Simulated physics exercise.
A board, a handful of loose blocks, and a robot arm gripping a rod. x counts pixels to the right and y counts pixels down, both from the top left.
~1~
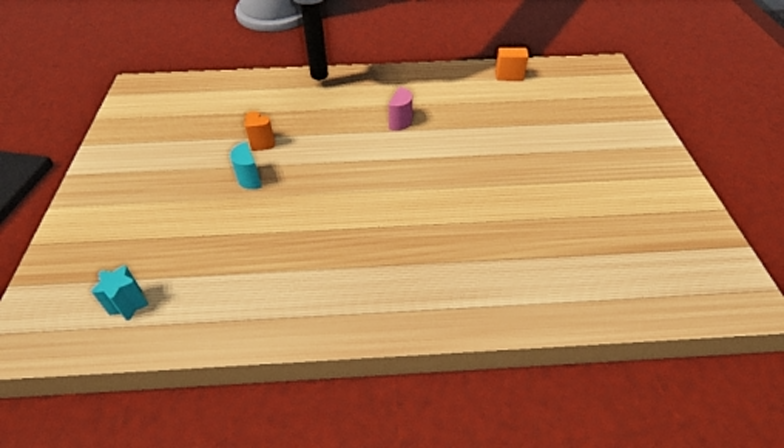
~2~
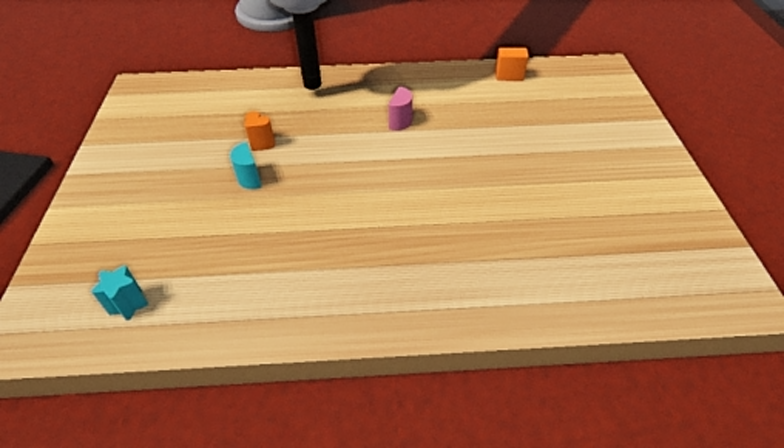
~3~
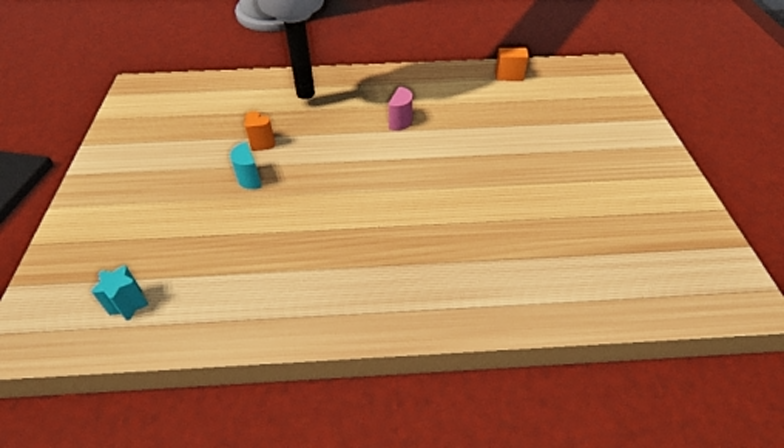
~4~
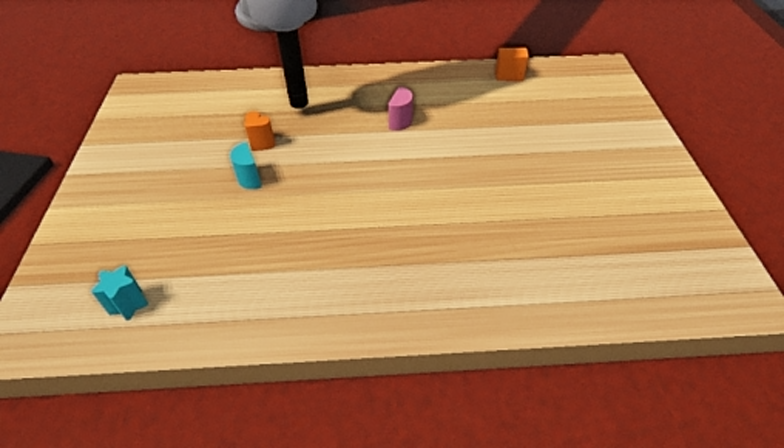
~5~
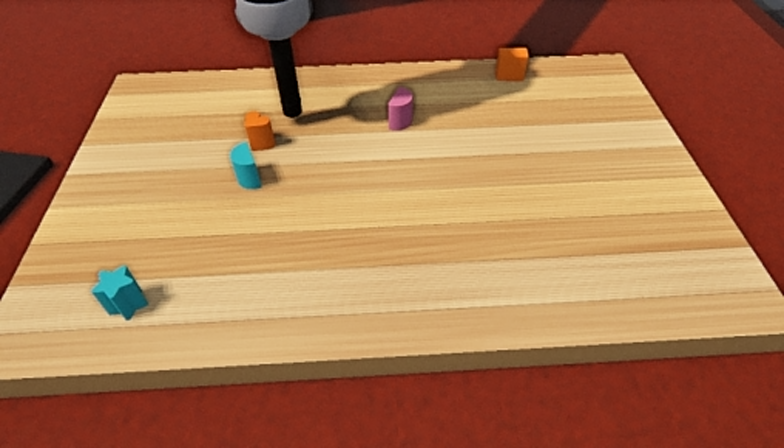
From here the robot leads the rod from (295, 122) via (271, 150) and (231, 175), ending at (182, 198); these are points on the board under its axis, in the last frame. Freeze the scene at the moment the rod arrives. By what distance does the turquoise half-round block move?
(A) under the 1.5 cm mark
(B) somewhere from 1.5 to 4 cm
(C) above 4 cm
B - somewhere from 1.5 to 4 cm.
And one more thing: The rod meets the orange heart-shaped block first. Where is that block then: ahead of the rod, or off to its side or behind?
The rod no longer has it in front.
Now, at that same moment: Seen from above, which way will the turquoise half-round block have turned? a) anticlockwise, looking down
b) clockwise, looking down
(a)
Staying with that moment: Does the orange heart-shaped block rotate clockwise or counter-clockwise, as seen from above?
Rotates clockwise.
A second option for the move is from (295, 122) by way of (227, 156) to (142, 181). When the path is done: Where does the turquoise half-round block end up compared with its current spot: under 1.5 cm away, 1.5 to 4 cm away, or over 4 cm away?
It gets moved under 1.5 cm.
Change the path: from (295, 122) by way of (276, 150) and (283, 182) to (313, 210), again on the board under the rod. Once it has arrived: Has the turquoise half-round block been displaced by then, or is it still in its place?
Well, the turquoise half-round block holds its place.
On the path given first. One third of the way, rod at (269, 141); orange heart-shaped block at (245, 125), turned 55° clockwise.
Two thirds of the way, rod at (228, 167); turquoise half-round block at (228, 163), turned 85° anticlockwise; orange heart-shaped block at (236, 129), turned 105° clockwise.
At the end, rod at (178, 189); turquoise half-round block at (226, 164), turned 100° anticlockwise; orange heart-shaped block at (236, 129), turned 105° clockwise.
